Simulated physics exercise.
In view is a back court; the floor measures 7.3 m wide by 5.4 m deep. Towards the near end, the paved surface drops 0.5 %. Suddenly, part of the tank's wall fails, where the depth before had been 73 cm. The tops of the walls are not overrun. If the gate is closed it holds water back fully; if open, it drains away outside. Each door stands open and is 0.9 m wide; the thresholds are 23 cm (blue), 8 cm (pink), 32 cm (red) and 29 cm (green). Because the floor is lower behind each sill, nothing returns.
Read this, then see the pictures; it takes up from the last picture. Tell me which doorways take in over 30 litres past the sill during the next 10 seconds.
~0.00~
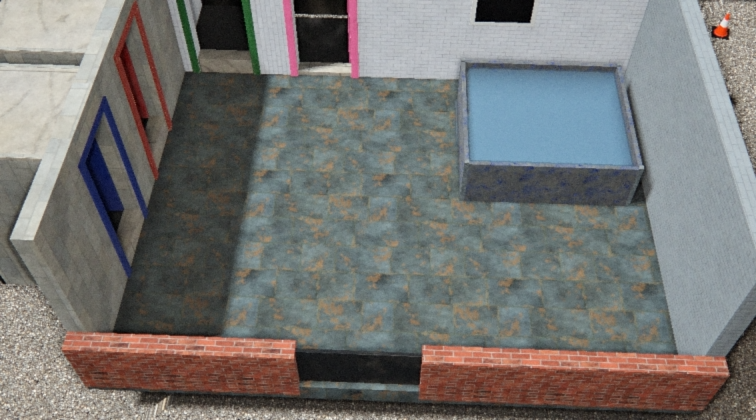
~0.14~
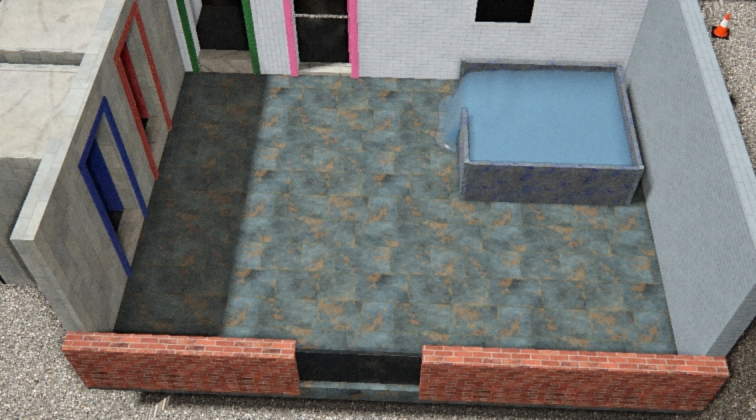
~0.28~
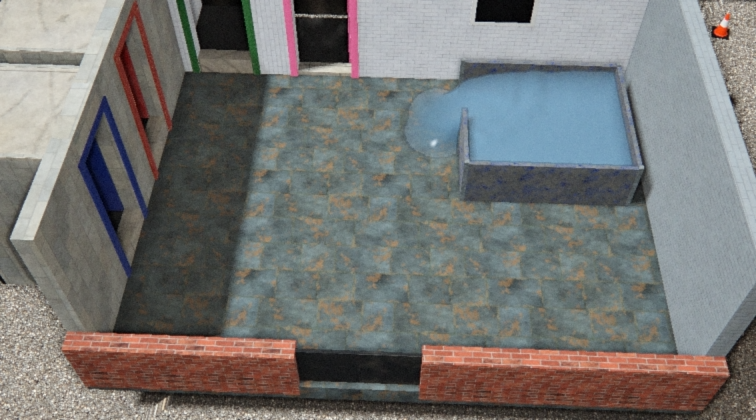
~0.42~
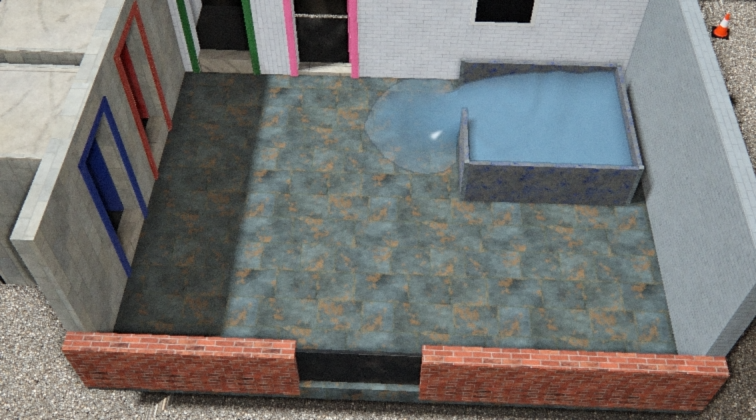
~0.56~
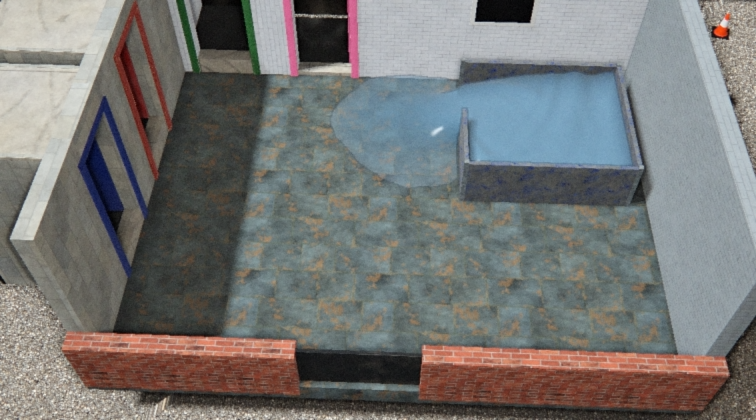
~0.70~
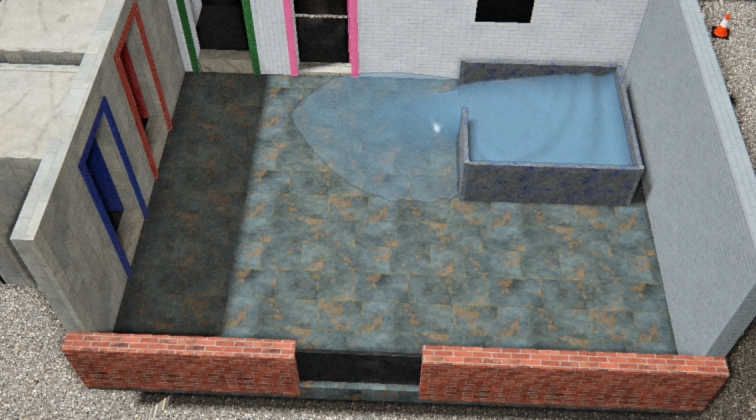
Blue door: Under the set amount. Pink door: Past the set amount. Red door: Under the set amount. Green door: Under the set amount.
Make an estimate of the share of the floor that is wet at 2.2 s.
Roughly 40 percent.
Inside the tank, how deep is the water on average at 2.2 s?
Mean depth: About 44 cm.
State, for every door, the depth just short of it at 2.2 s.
Depth readings (cm): Blue = 4; pink = 15; red = 25; green = 12.
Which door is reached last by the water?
The final one is the blue door.
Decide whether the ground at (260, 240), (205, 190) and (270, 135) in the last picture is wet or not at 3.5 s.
Listed in turn: Swamped / swamped / swamped.
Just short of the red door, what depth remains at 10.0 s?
Around 9.0 cm deep.
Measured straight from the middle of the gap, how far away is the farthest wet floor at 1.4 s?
Roughly 4.6 m.
After 1.4 s water covers 35 % of the floor and is deepest (44 cm) near (455, 117); blue door not reached, pink door 16 cm at the sill, 2 L in, red door not reached, green door 8 cm at the sill, 0 L in.
After 2.2 s water covers 40 % of the floor and is deepest (44 cm) near (191, 93); blue door not reached, pink door 15 cm at the sill, 21 L in, red door 25 cm at the sill, 0 L in, green door 12 cm at the sill, 0 L in.
After 3.5 s water covers 50 % of the floor and is deepest (32 cm) near (106, 361); blue door 16 cm at the sill, 0 L in, pink door 11 cm at the sill, 41 L in, red door 26 cm at the sill, 0 L in, green door 26 cm at the sill, 4 L in.
After 6.0 s water covers 75 % of the floor and is deepest (25 cm) near (106, 361); blue door 11 cm at the sill, 0 L in, pink door 8 cm at the sill, 51 L in, red door 19 cm at the sill, 1 L in, green door 17 cm at the sill, 5 L in.
After 10.0 s water covers 95 % of the floor and is deepest (18 cm) near (657, 286); blue door 12 cm at the sill, 0 L in, pink door 9 cm at the sill, 62 L in, red door 9 cm at the sill, 1 L in, green door 9 cm at the sill, 5 L in.
